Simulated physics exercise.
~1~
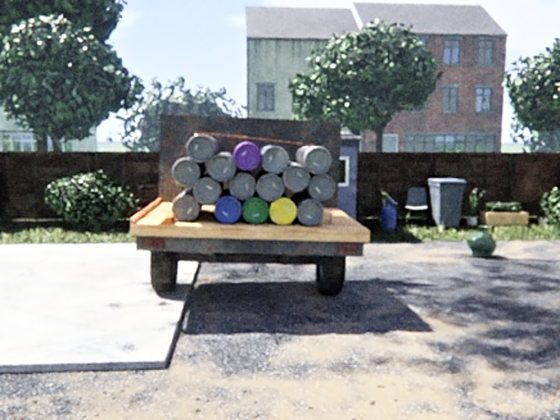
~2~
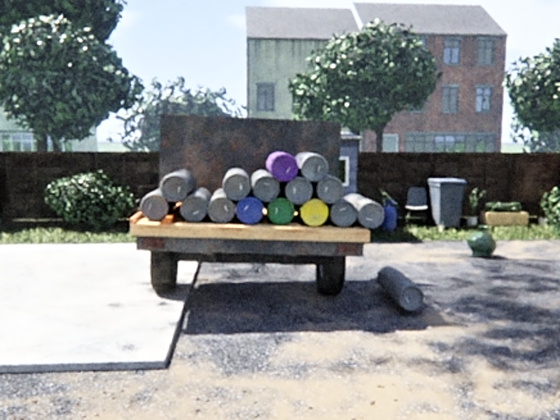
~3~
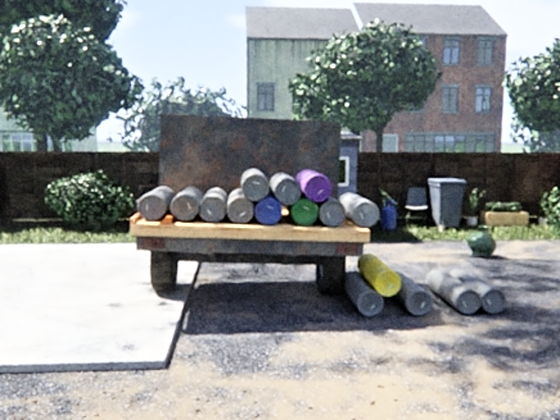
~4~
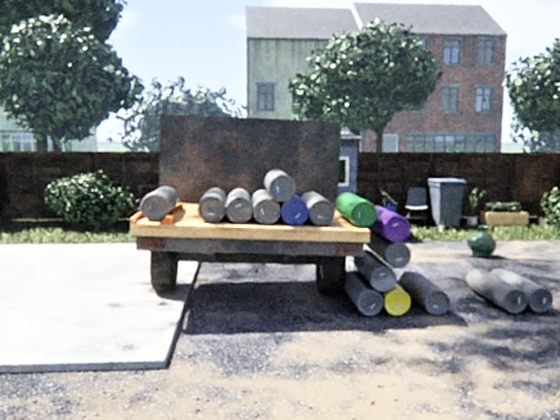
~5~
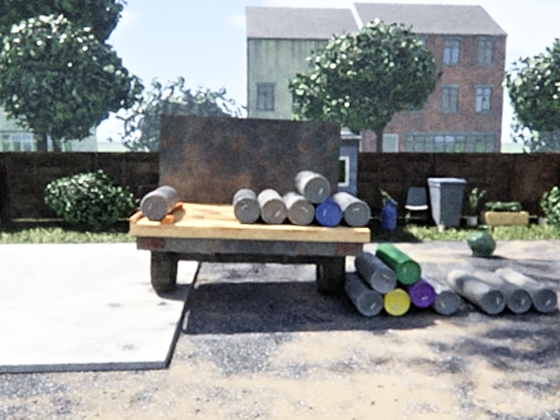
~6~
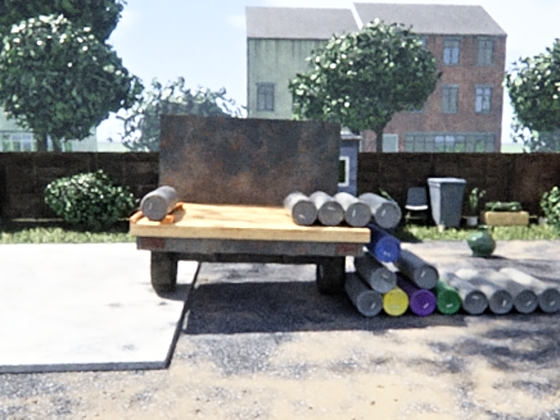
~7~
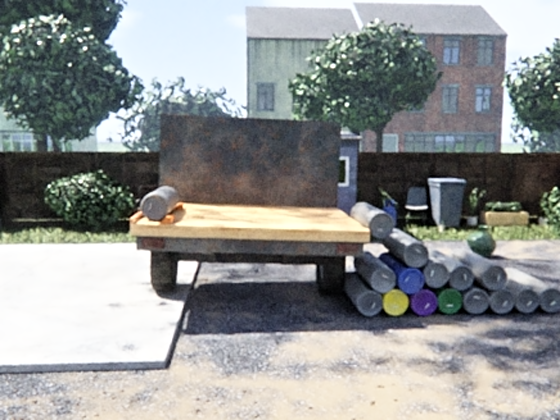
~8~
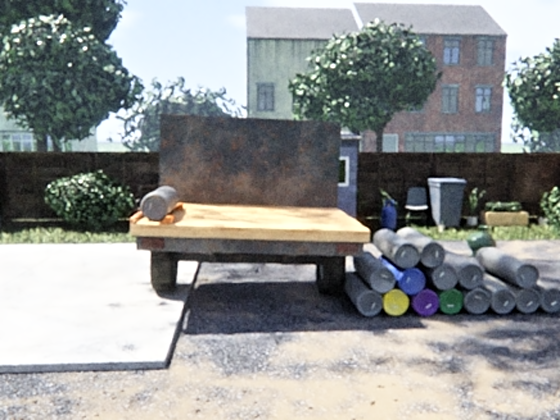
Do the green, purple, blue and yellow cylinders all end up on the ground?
Yes, all four of them go off the right side of the trailer and end up in the pile on the ground.
